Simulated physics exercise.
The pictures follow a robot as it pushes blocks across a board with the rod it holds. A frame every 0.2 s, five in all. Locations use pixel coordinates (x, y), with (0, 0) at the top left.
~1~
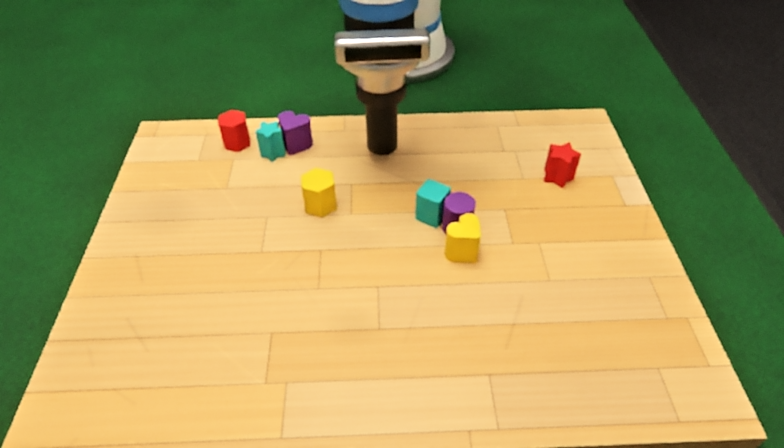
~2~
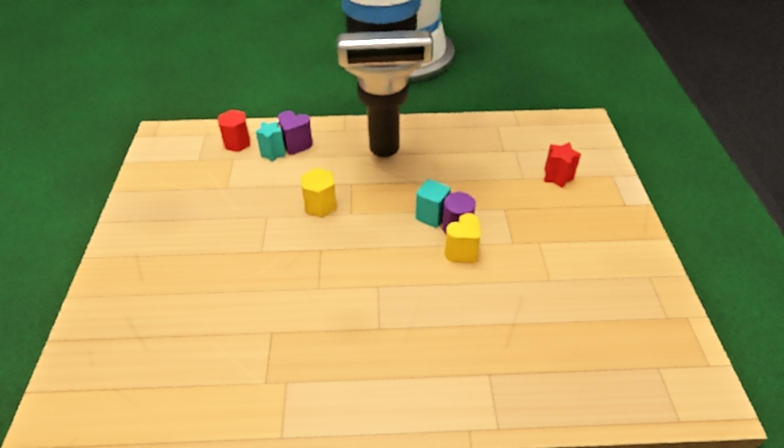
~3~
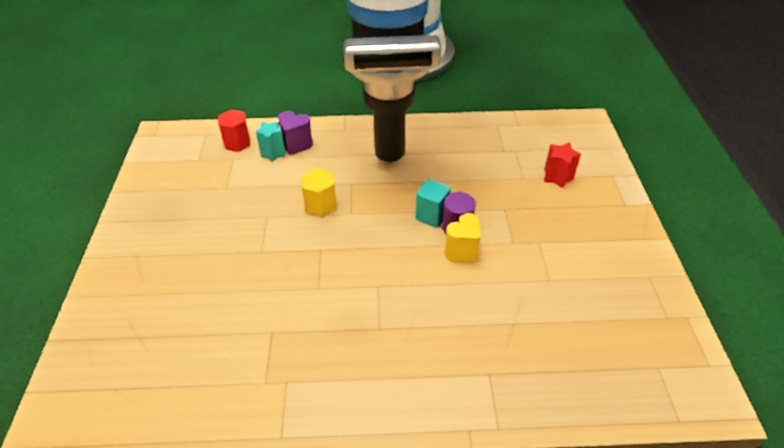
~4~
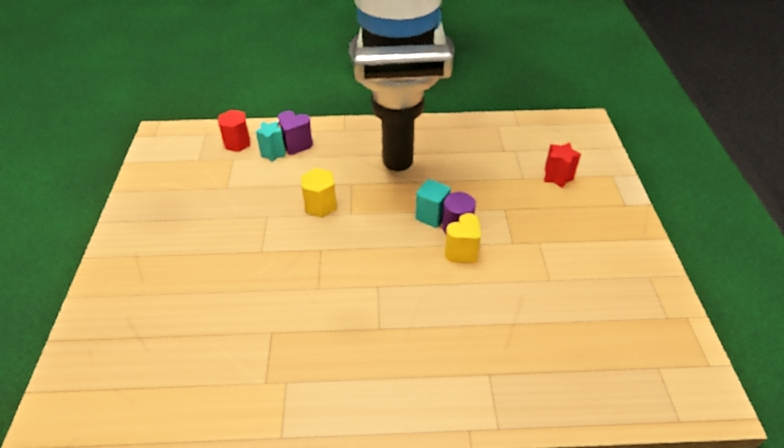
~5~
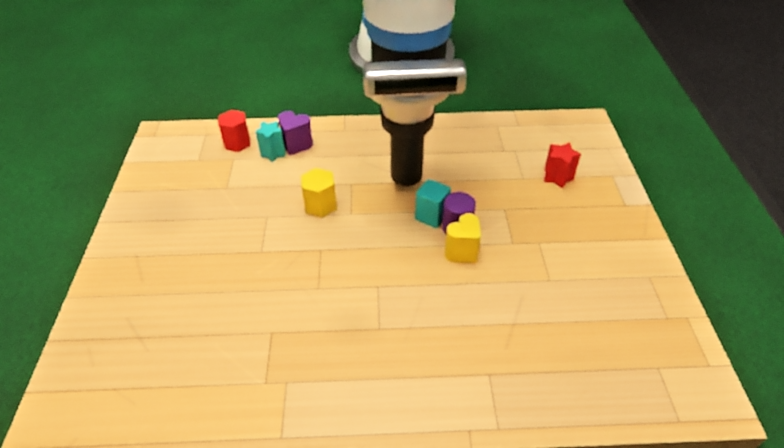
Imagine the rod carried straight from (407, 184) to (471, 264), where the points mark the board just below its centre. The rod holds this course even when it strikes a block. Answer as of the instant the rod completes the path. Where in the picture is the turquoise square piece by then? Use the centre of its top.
I'd place it at (462, 262), taking the centre of its top.
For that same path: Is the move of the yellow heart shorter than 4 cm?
No, I don't think so.
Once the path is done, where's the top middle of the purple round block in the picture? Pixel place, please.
At pixel (508, 231).
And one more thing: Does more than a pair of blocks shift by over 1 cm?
Final answer: Yes.
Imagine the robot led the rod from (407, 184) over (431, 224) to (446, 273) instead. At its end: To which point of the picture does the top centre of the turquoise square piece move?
I'd guess (480, 264).
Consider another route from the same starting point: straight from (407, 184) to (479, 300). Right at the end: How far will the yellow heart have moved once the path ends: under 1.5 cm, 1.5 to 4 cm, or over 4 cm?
Of the three bands, it's over 4 cm.
The first path, step by step. One third of the way, rod at (427, 200); turquoise square piece at (441, 205), turned 15° clockwise; purple round block at (474, 212); yellow heart at (473, 233), turned 50° clockwise.
Two thirds of the way, rod at (448, 226); turquoise square piece at (456, 233), turned 50° clockwise; purple round block at (484, 218); yellow heart at (487, 251), turned 35° clockwise.
At the end, rod at (472, 255); turquoise square piece at (462, 262), turned 90° clockwise; purple round block at (508, 231); yellow heart at (494, 265), turned 25° anticlockwise.
